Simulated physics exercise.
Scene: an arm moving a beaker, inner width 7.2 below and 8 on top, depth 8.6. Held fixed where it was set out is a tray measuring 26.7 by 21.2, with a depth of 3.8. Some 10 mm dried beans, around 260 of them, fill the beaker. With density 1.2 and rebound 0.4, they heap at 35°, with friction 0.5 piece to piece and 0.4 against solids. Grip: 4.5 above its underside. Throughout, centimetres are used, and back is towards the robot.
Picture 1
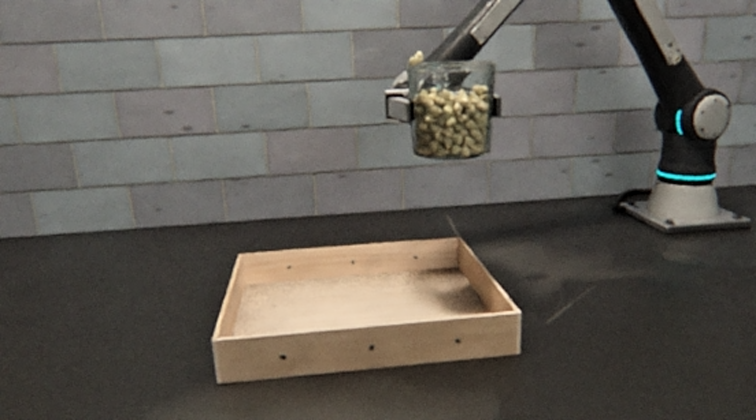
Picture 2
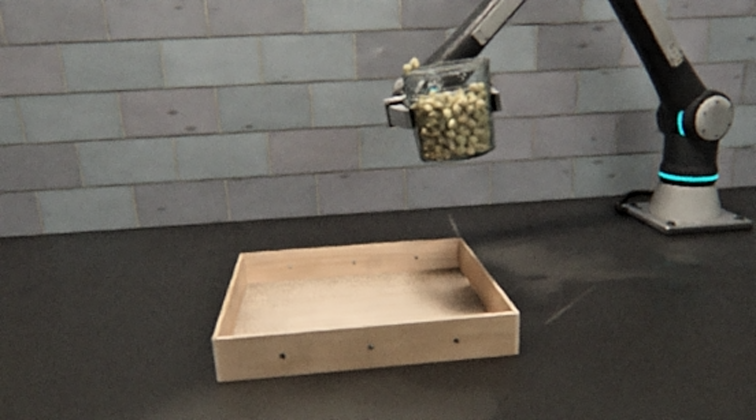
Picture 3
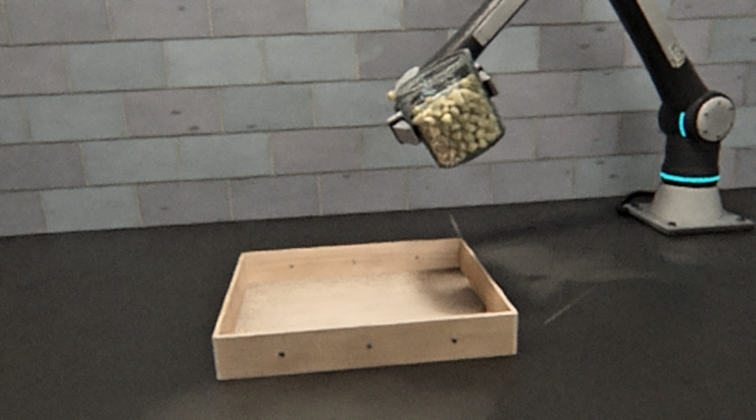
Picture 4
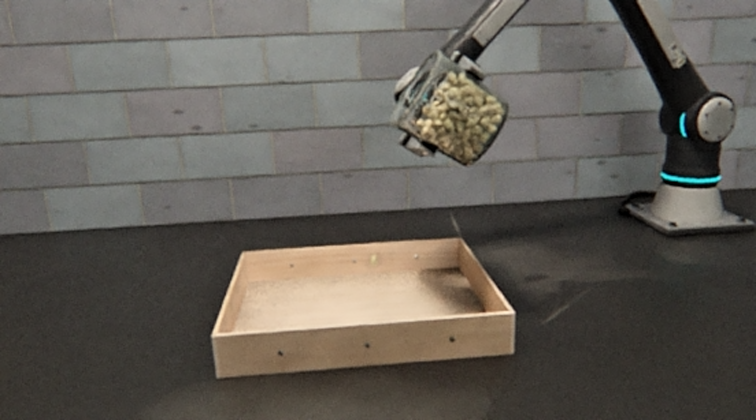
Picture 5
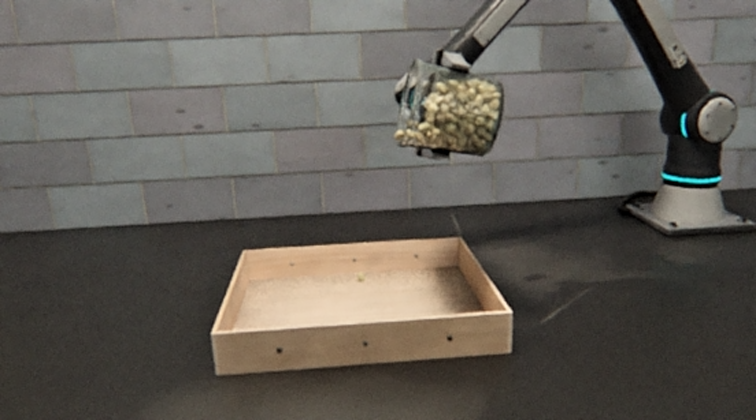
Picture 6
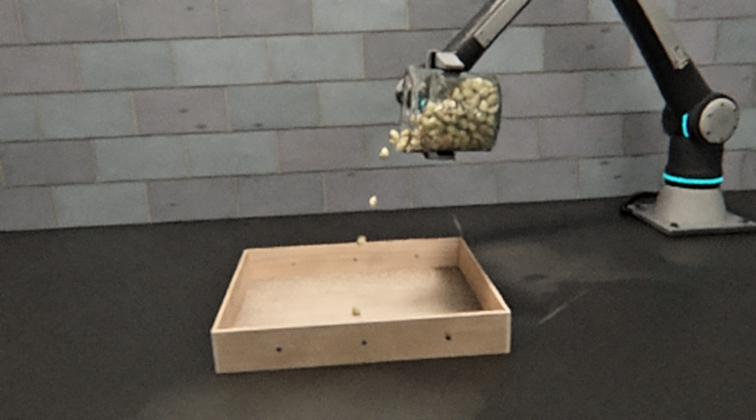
A robot arm tilted a clear beaker full of pale, nut-like pieces onto its side above a shallow wooden tray, and a few pieces dropped from its mouth into the tray.
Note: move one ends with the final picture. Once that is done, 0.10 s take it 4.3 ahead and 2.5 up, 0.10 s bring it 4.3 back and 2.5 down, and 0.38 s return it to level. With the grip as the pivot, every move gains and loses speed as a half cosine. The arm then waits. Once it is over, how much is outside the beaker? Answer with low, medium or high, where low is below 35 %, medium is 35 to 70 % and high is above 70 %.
High.
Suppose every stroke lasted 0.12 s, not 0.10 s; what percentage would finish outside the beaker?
That would give around 90 per cent.
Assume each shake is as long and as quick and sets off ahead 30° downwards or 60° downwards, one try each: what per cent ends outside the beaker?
50 and 20 %.
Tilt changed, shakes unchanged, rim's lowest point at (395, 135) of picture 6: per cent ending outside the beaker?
About 80 percent.
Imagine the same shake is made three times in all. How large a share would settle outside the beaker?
My guess is near 100 per cent.
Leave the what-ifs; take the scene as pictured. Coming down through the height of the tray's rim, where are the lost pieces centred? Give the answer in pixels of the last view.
Close to pixel (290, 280).
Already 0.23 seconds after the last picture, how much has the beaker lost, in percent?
Some 100 per cent.
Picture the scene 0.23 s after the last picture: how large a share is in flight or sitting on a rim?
Roughly 97 per cent.
Then, 0.23 s later, tilted 84° forward, highest piece 20 above the table; 8 in the tray, 252 in flight or on a rim.
Then, 0.46 s later, tilted 18° forward, highest piece 4 above the table; 256 in the tray, 2 on the table or floor, 2 in flight or on a rim.
Then, 0.78 s later, level, highest piece 3 above the table; 256 in the tray, 4 on the table or floor.
Then, 1.83 s later, level, highest piece 3 above the table; 256 in the tray, 4 on the table or floor.
At rest, 256 in the tray, 4 on the table or floor. That is 100 % outside the beaker.
